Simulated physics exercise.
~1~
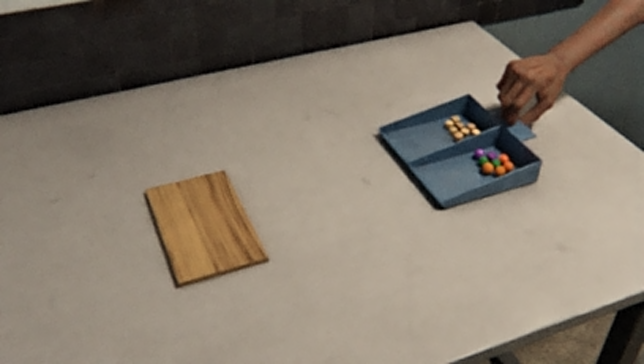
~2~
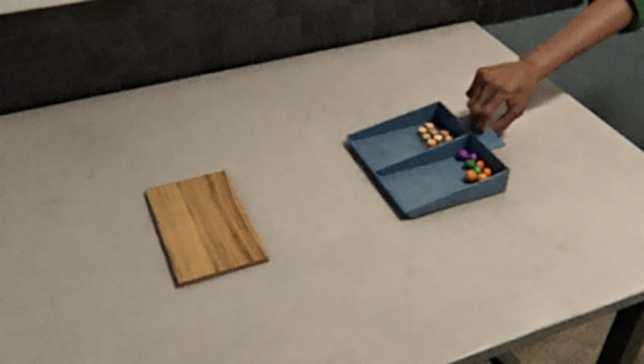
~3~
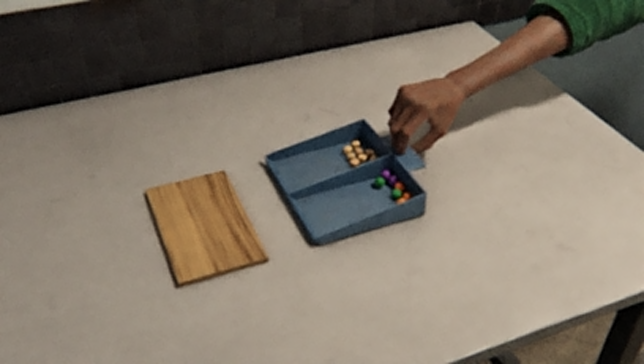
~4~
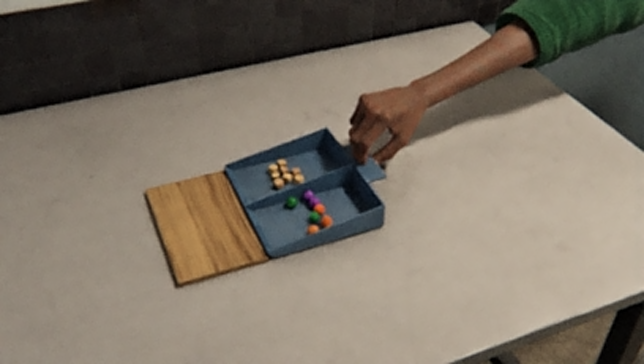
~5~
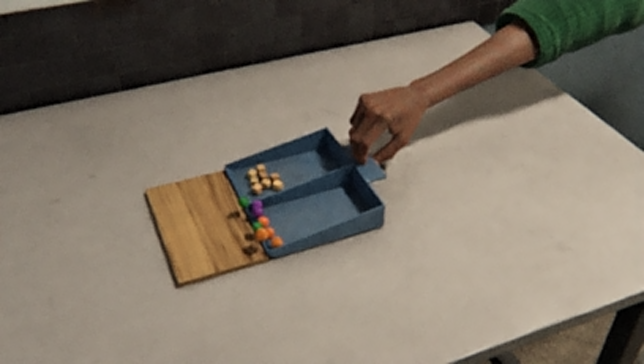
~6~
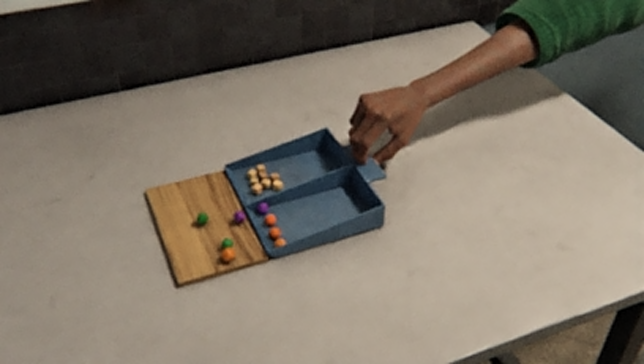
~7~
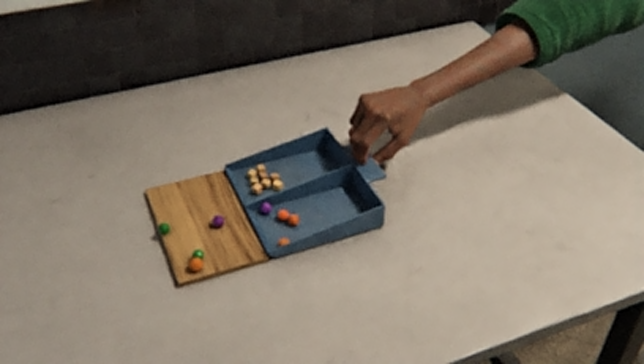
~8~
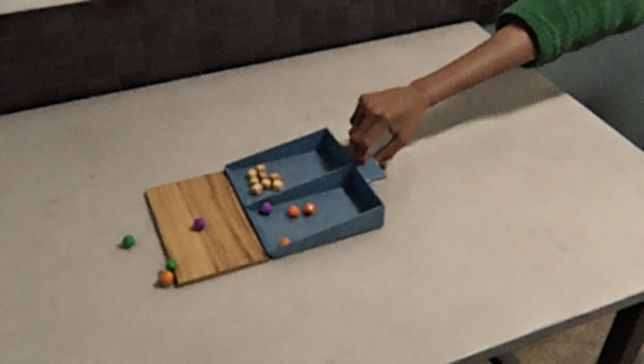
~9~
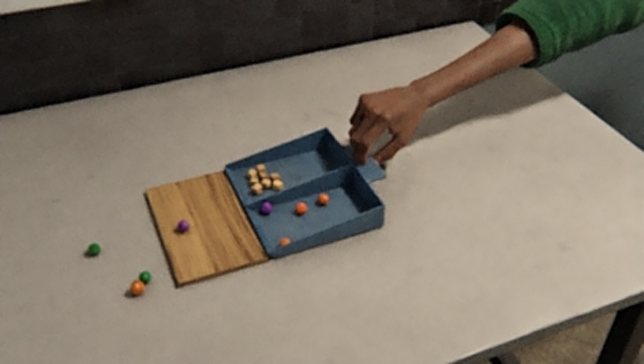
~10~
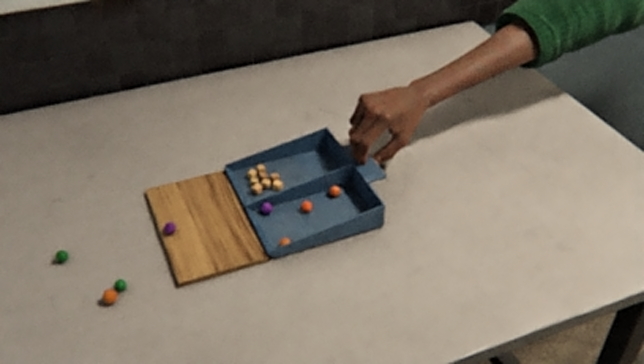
On a pale tabletop, a hand slides a divided blue tray left against a wooden board, some coloured balls rolling out over it while beige ones stay inside.
